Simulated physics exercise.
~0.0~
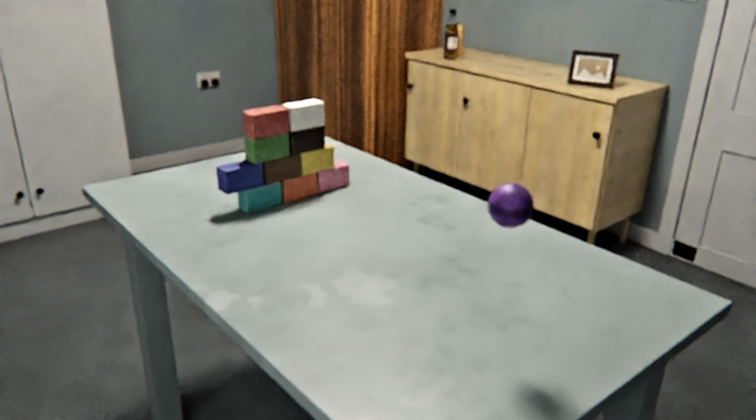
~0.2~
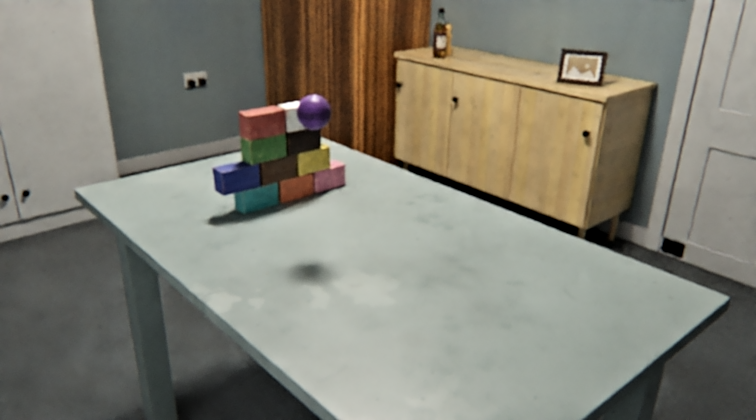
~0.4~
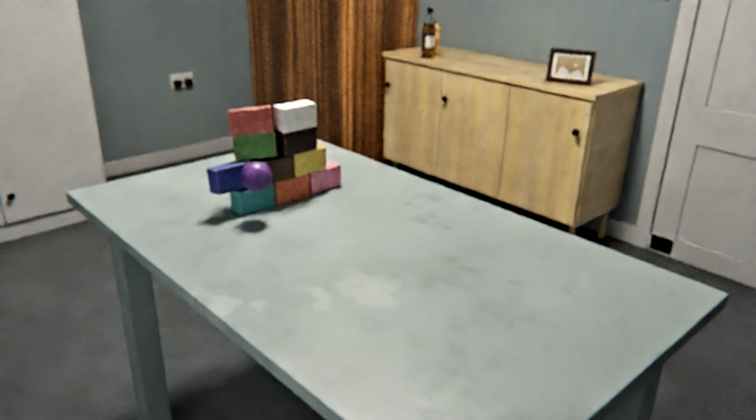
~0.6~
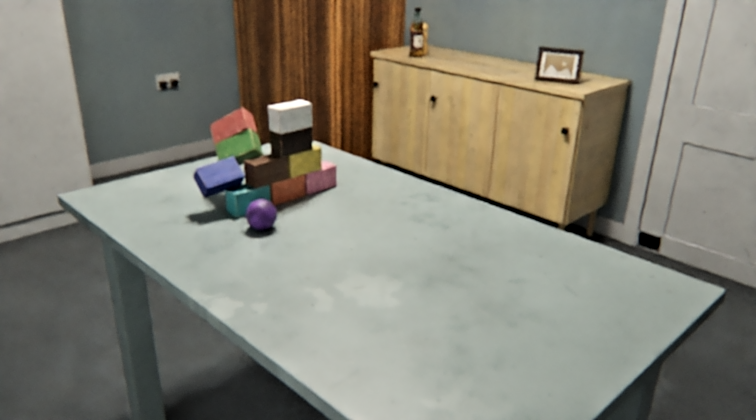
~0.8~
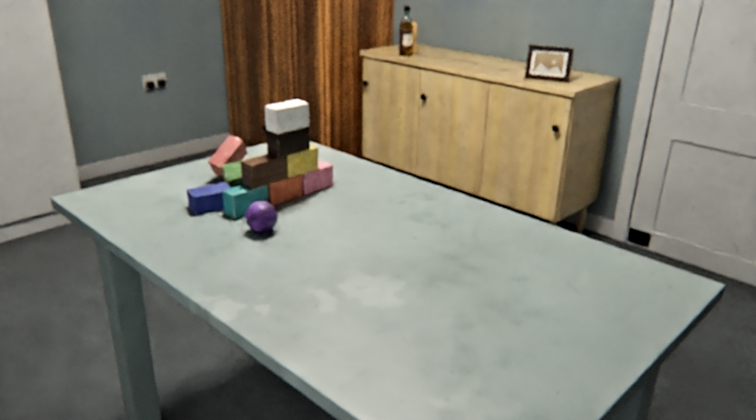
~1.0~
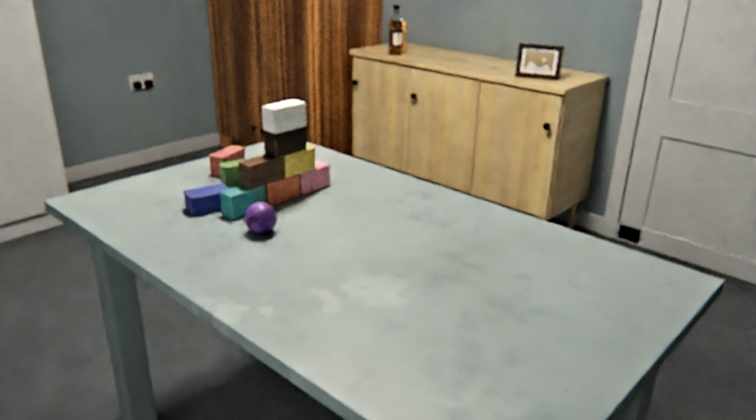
A pale blue-green table stands in a grey-walled room, seen from slightly above as the view drifts sideways, with a wooden cabinet holding a bottle and a framed picture behind it. Colourful blocks are stacked toward the table's left end. A purple ball flies in from the right and strikes the stack's left side, then drops to the tabletop in front. The red, green and blue blocks tilt left and tumble down. They end toppled beside and behind the turquoise block, while the white block still sits upright on the black one and the ball rests nearby.
